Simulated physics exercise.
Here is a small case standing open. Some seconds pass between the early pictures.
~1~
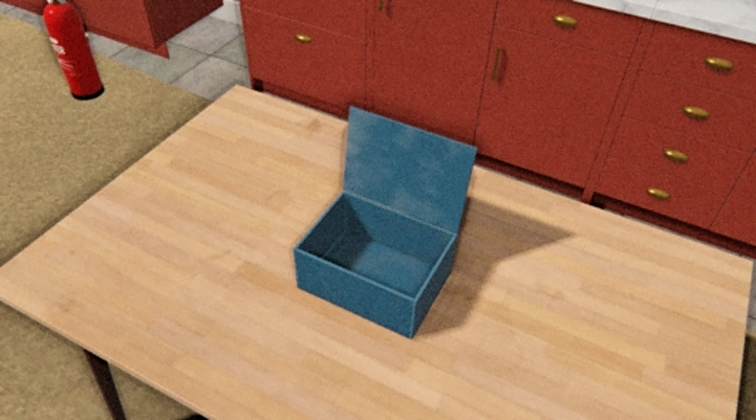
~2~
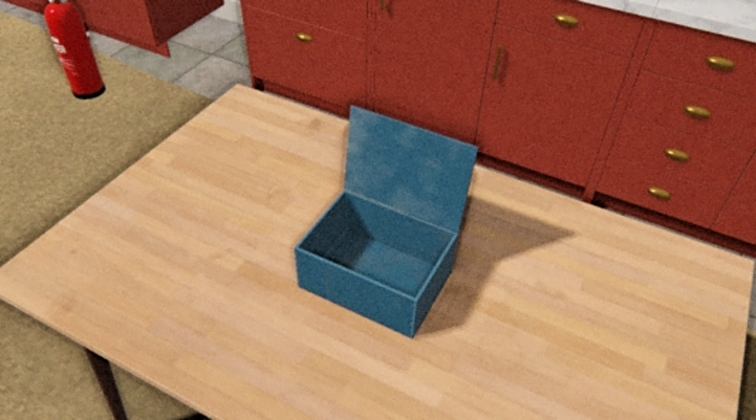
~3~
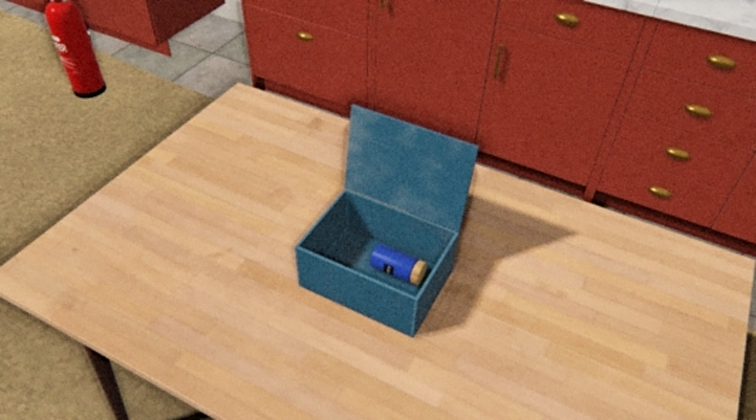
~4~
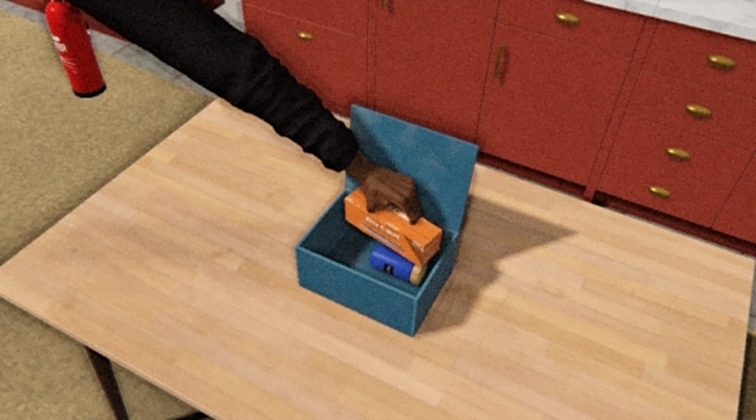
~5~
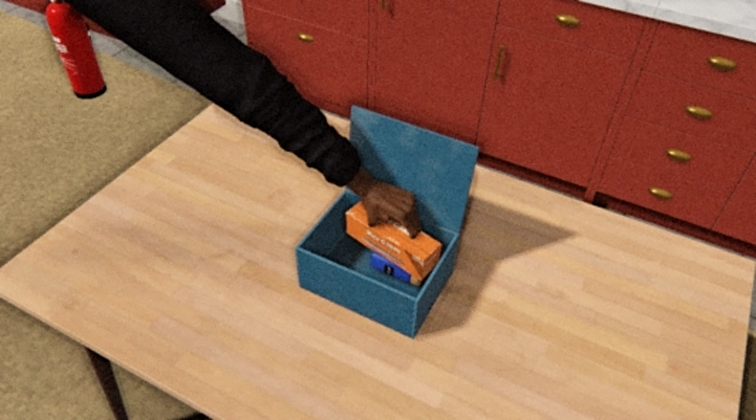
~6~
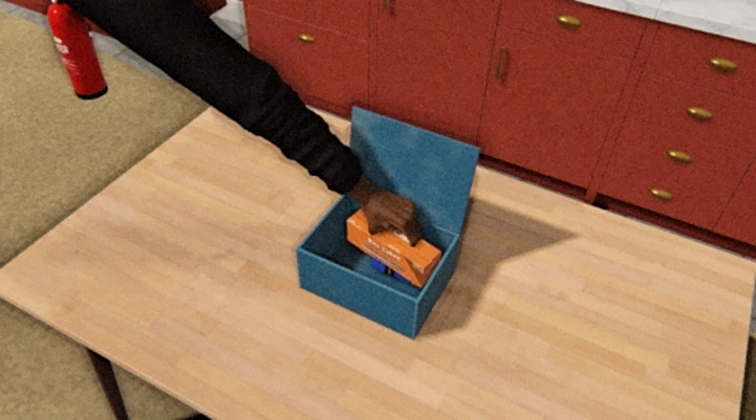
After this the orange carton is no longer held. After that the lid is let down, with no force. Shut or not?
Outcome: The lid closes.
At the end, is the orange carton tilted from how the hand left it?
The orange carton ends up tilted.
Then, 1.20 s on from there, lid starting down; orange carton on its side near (367, 289); blue shaker shifted a little.
Then, 1.80 s on from there, lid 33° above the rim; orange carton on its side near (367, 289); blue shaker shifted a little.
In the end, lid shut; toppled in the box, orange carton; blue shaker unmoved. At the end, from the last picture's camera, orange carton near (367, 289).
